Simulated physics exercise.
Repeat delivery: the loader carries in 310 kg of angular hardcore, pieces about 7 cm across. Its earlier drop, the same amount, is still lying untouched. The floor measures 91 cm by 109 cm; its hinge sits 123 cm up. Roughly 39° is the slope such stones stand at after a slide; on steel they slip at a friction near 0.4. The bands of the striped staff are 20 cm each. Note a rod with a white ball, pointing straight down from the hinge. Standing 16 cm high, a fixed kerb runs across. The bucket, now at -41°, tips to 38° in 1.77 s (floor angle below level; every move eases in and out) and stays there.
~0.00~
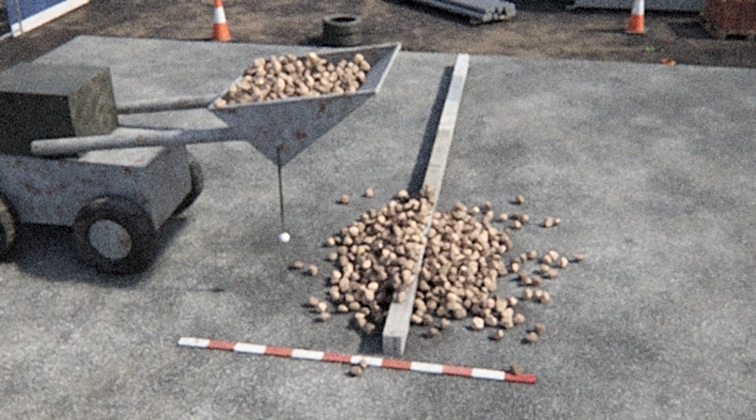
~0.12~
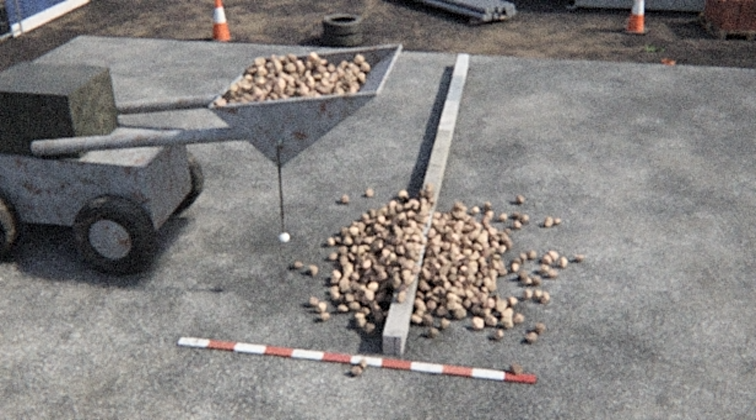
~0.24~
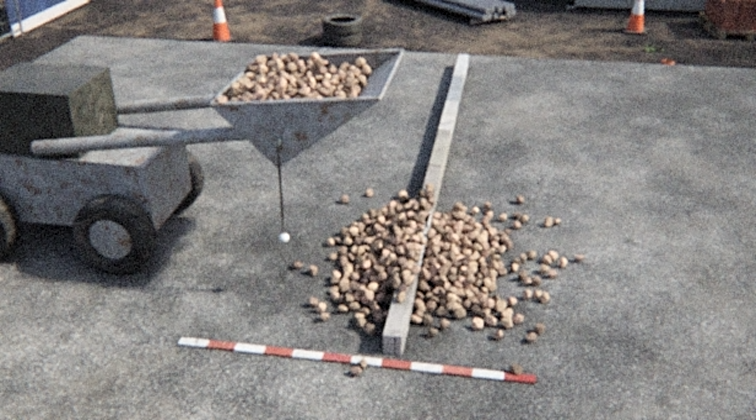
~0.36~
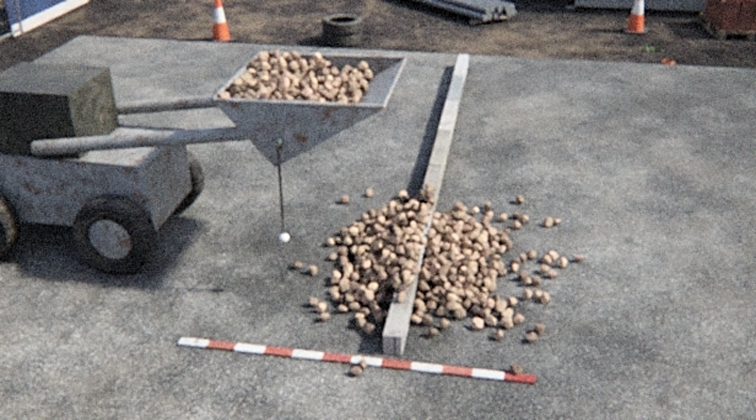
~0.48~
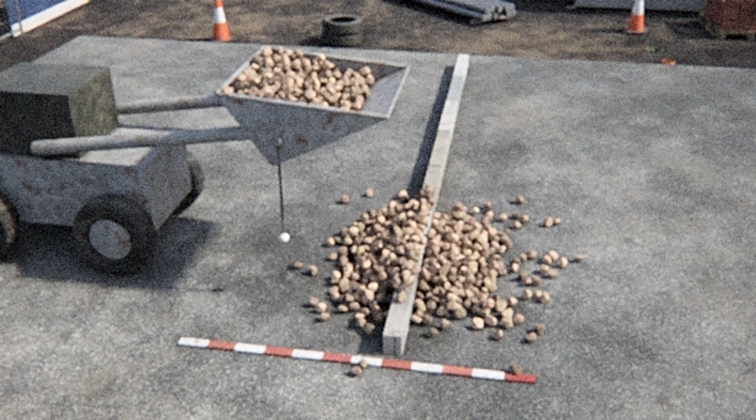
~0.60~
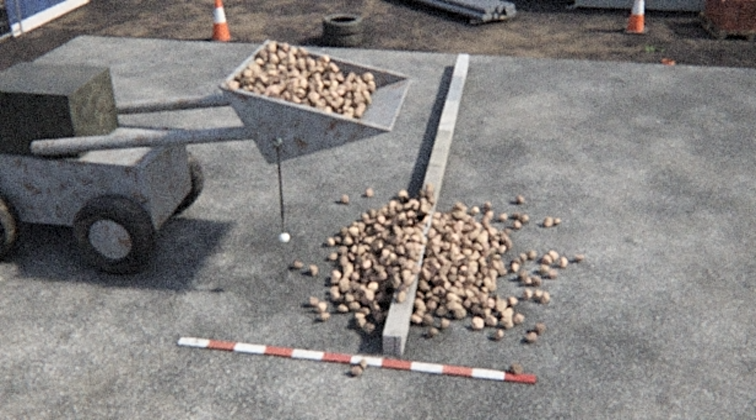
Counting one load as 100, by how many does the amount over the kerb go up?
By about 49 out of 100.
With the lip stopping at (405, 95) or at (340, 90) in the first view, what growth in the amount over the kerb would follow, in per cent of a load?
Near 90 in a hundred first, near 10 in a hundred second.
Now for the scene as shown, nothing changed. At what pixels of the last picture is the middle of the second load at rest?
Their centre rests close to (419, 241).
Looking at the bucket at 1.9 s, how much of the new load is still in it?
Around 55 in a hundred.
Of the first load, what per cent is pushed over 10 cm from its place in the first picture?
I'd say roughly 5 per cent of them.
After 1.3 s the floor is at 26°; in per cent of one load, 100 in the bucket, 56 on this side of the kerb, 45 over the kerb; the foremost stones are at (555, 255).
After 1.9 s the floor is at 38°; in per cent of one load, 57 in the bucket, 96 on this side of the kerb, 47 over the kerb; the foremost stones are at (555, 255).
After 2.2 s the floor is at 38°; in per cent of one load, 14 in the bucket, 112 on this side of the kerb, 74 over the kerb; the foremost stones are at (555, 255).
After 4.8 s the floor is at 38°; in per cent of one load, 0 in the bucket, 106 on this side of the kerb, 94 over the kerb; the foremost stones are at (558, 248). Net gain over the kerb, 49.
